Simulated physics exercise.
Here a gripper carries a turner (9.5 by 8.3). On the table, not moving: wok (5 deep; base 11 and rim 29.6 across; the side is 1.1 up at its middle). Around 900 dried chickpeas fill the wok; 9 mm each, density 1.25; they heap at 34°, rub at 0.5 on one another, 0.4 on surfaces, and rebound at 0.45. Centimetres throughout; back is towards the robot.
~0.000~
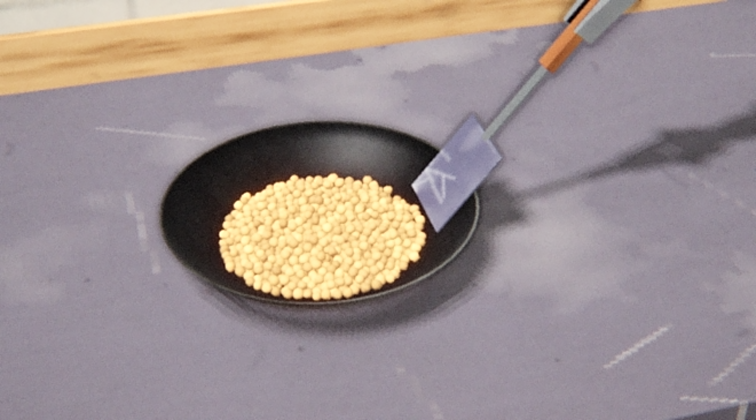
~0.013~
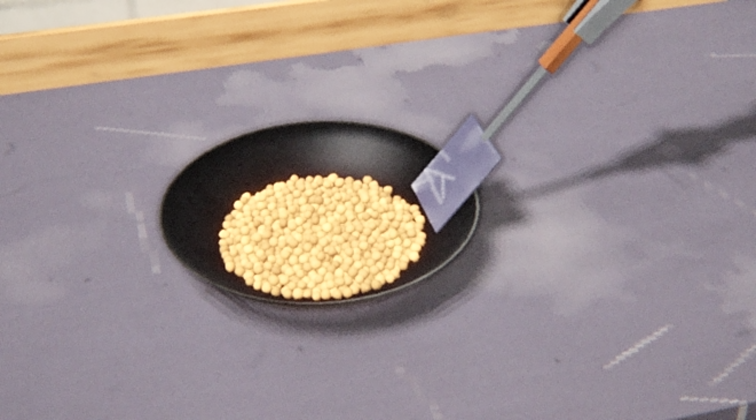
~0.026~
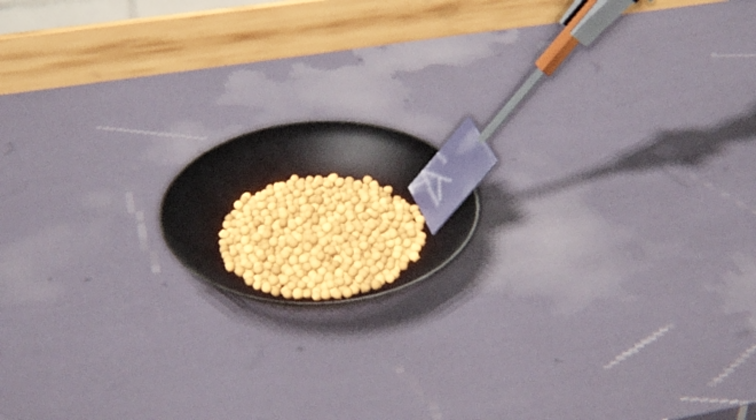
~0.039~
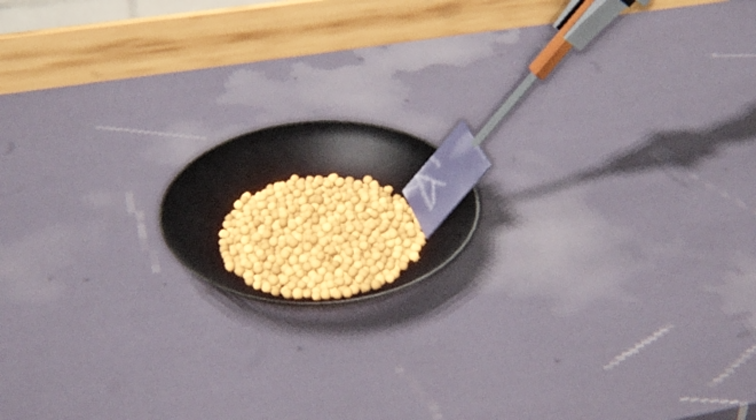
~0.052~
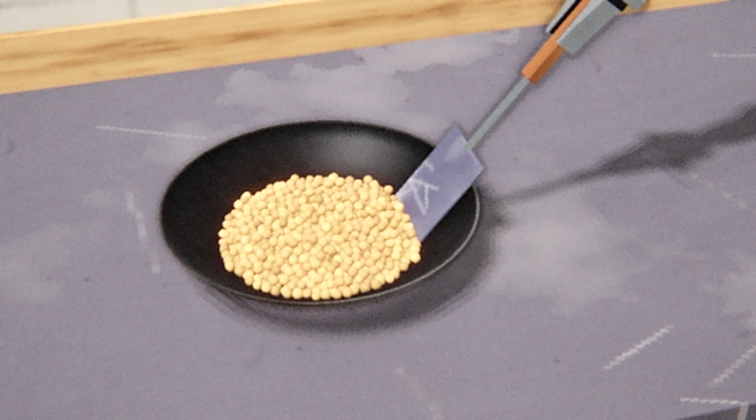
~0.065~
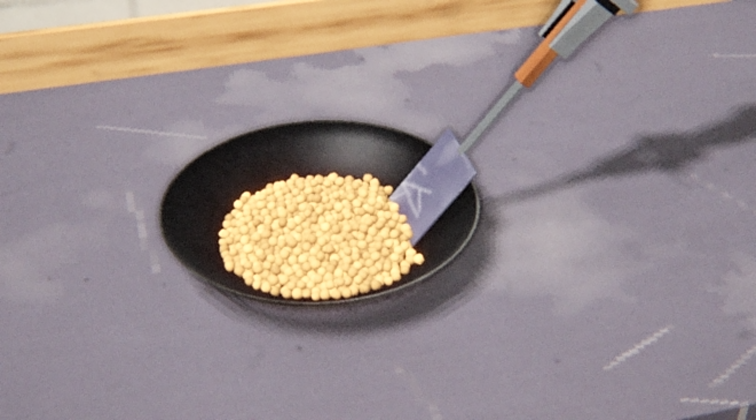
Turner held by a gripper sliding slightly left and down into a black wok, nudging the edge of a chickpea heap.
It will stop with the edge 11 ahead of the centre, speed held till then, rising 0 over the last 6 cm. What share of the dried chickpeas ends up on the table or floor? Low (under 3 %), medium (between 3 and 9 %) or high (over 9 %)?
Share on the table or floor: High (over 9 %).
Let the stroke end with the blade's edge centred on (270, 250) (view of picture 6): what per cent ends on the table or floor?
About 0 per cent.
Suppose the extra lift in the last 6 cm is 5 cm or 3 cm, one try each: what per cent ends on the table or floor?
Some 10 and 20 per cent.
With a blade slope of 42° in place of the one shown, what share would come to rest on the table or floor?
It would be near 15 per cent.
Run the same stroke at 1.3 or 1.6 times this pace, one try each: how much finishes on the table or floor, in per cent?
About 25 and 30 per cent.
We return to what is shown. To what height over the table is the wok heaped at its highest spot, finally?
Some 6.5 cm.
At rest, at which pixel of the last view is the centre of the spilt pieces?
Near (107, 276).
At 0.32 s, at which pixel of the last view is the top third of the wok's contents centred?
At about (221, 231).
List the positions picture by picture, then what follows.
Turner top edge at (487, 136), sloping 50°; upper third of the load around (319, 227), from x 225 to 420, top at y 180; 900 in the wok, in the first picture.
Turner top edge at (486, 136), sloping 50°; upper third of the load around (319, 227), from x 225 to 420, top at y 180, in the second picture.
Turner top edge at (483, 138), sloping 50°; upper third of the load around (319, 226), from x 225 to 420, top at y 180, in the third picture.
Turner top edge at (477, 142), sloping 50°; upper third of the load around (319, 226), from x 225 to 420, top at y 180, in the fourth picture.
Turner top edge at (470, 146), sloping 50°; upper third of the load around (320, 226), from x 225 to 415, top at y 180, in the fifth picture.
Turner top edge at (463, 150), sloping 50°; upper third of the load around (319, 225), from x 225 to 420, top at y 180; 900 in the wok, in the sixth picture.
By 0.19 s, sloping 50°, highest piece 4 above the table; 900 in the wok.
By 0.32 s, sloping 50°, highest piece 6 above the table; 900 in the wok.
By 0.59 s, sloping 50°, highest piece 6 above the table; 733 in the wok, 159 on the table or floor, 8 on the blade or in flight.
By 1.64 s, sloping 50°, highest piece 6 above the table; 732 in the wok, 168 on the table or floor.
Final count, 732 in the wok, 168 on the table or floor. That is 19 % on the table or floor.
